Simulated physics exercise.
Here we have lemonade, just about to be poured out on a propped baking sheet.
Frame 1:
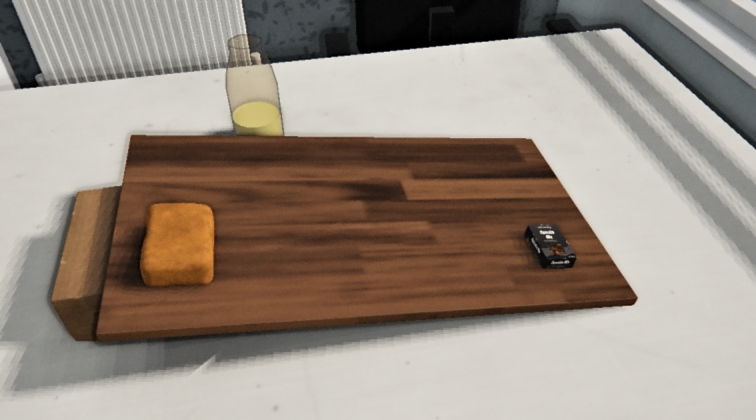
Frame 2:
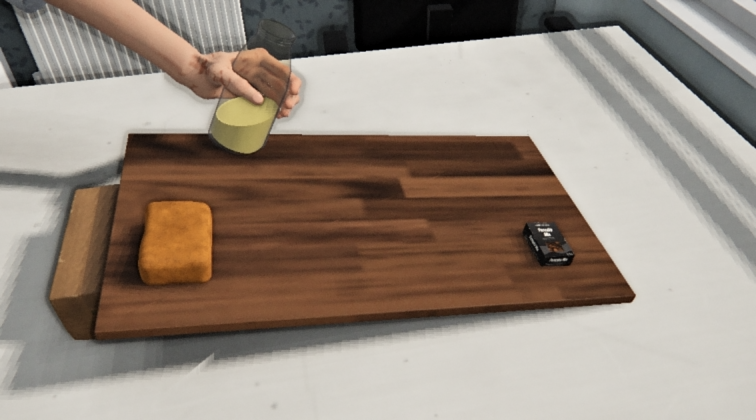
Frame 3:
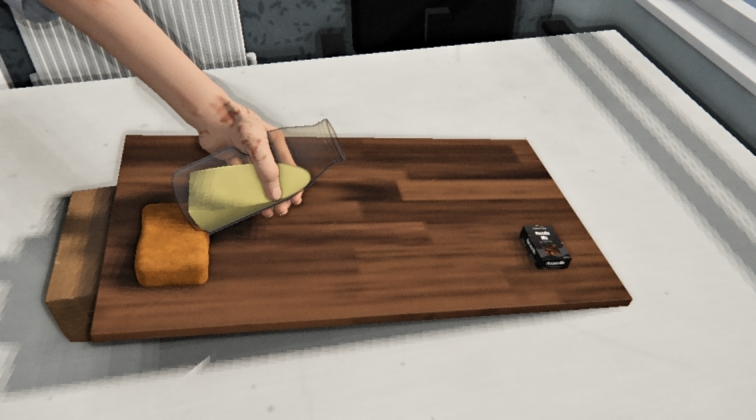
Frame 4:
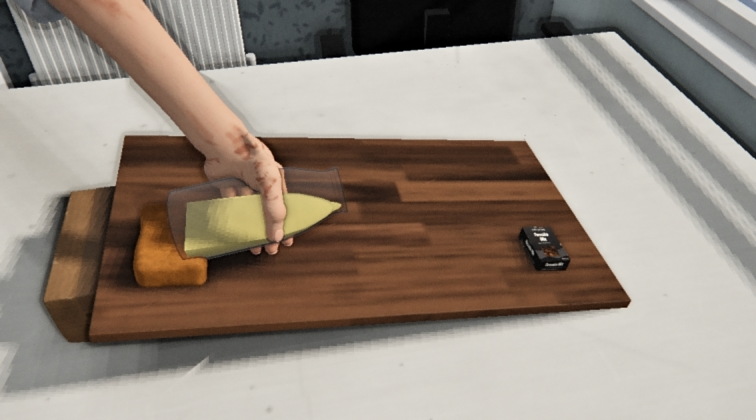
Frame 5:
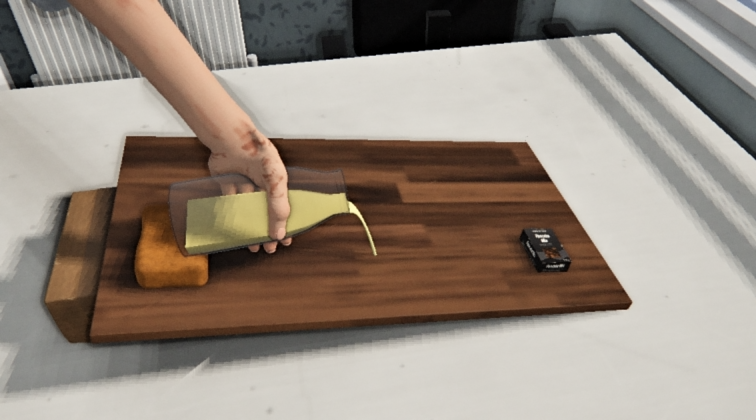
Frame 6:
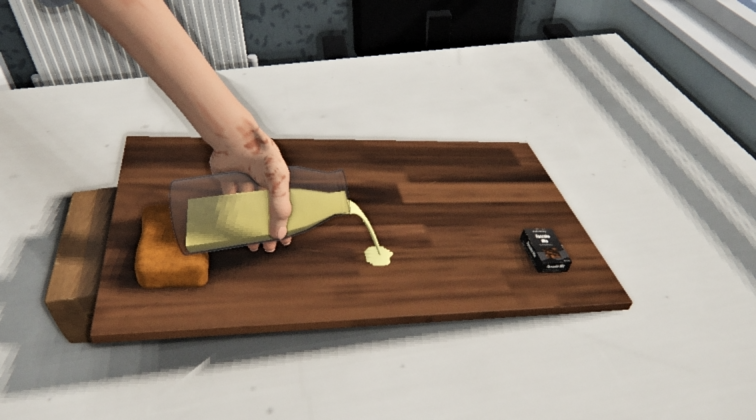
A hand reaches in from the upper left, lifts a clear bottle of pale yellow liquid from behind a sloping wooden board and swings it over the surface. It tilts the bottle rightward until a thin stream pours out, forming a small puddle between a bread roll and a little dark carton.
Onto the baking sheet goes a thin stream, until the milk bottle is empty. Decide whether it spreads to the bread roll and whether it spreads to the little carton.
On the left the bread roll - it does not get there. On the right the little carton - it gets there.
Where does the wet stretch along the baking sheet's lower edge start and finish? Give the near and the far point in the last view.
The wet stretch goes from (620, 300) to (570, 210).
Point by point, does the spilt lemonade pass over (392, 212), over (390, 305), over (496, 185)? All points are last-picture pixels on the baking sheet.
Well, in sequence: Spill-free, spill-free, spill-free.
Shortly, it runs down to the right; the bread roll is still dry; the little carton is wet along its edge.
Then, it runs down to the right and off the end; the bread roll is still dry; the little carton is wet along its edge.
At the finish, it runs down to the right and off the end; the bread roll is still dry; the little carton is wet along its edge.
